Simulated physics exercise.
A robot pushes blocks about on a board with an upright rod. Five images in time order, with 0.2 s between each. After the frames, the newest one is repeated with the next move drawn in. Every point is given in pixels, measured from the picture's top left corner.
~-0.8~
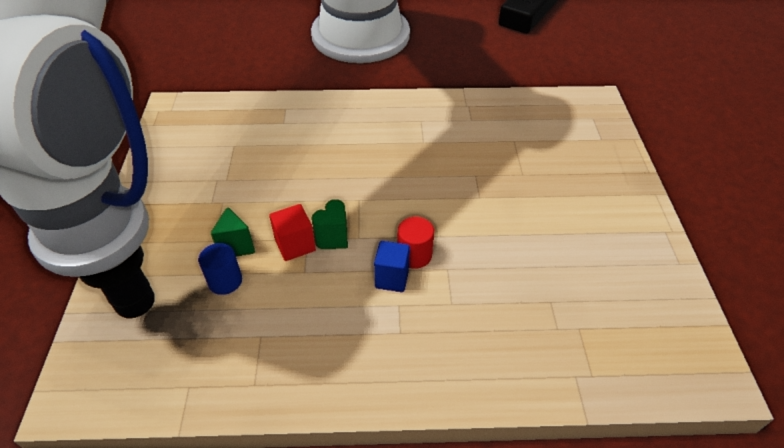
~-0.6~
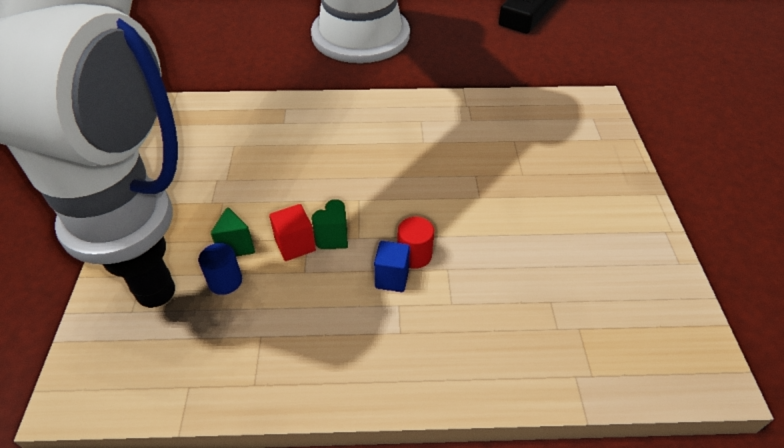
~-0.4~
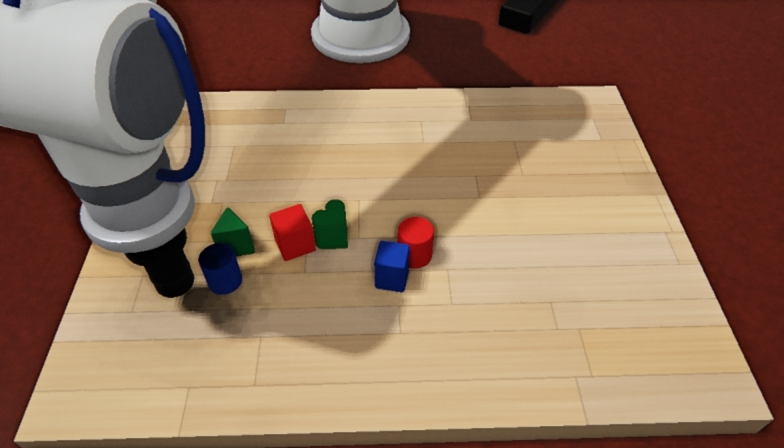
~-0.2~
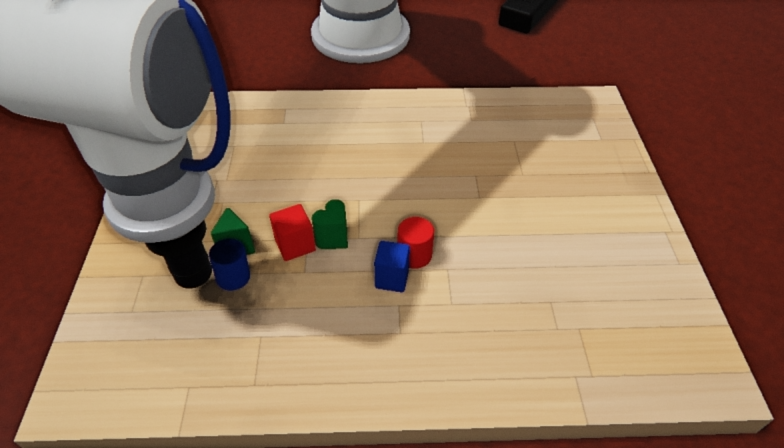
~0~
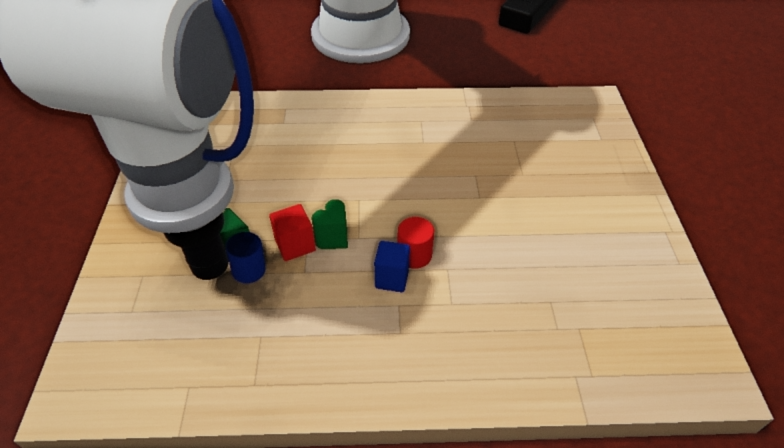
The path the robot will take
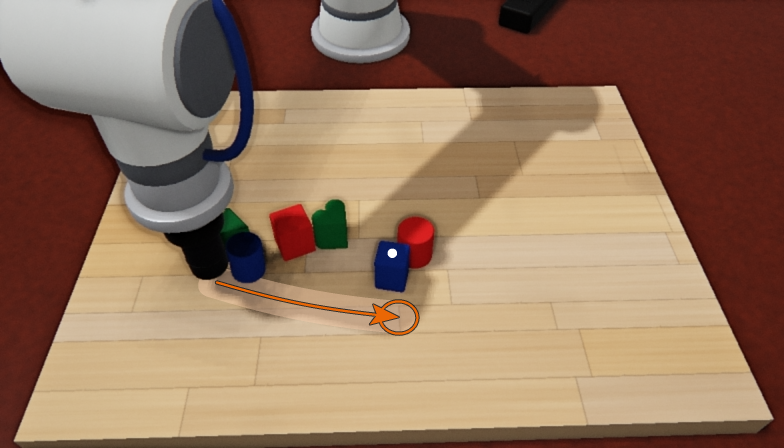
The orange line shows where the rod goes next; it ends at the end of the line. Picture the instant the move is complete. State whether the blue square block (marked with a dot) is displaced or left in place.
From what I can tell, it will keep its place.
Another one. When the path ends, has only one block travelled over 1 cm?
Yes
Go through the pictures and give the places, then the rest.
Tip of the rod (136, 303), middles of tops, blue circle (216, 256), red square block (290, 219), green heart-shaped block (331, 213), blue square block (392, 253), in the first picture.
Rod (156, 293), nothing pushed, in the second picture.
Rod (176, 283), nothing pushed, in the third picture.
Rod (194, 274), blue circle (226, 251), in the fourth picture.
Rod (210, 266), blue circle (242, 244), red square block (290, 219), green heart-shaped block (331, 213), blue square block (392, 253), in the fifth picture.
The line goes from (217, 282) via (274, 298) and (335, 310), ending at (399, 317); the dot is on the blue square block.
One third of the way, rod (270, 282); blue circle (272, 243); red square block (295, 218), turned 15° anticlockwise; green heart-shaped block (335, 210).
Two thirds of the way, rod (334, 294); blue circle (272, 243); red square block (295, 218), turned 15° anticlockwise; green heart-shaped block (335, 210).
At the end, rod (399, 302); blue circle (272, 243); red square block (295, 218), turned 15° anticlockwise; green heart-shaped block (335, 210); blue square block unmoved.
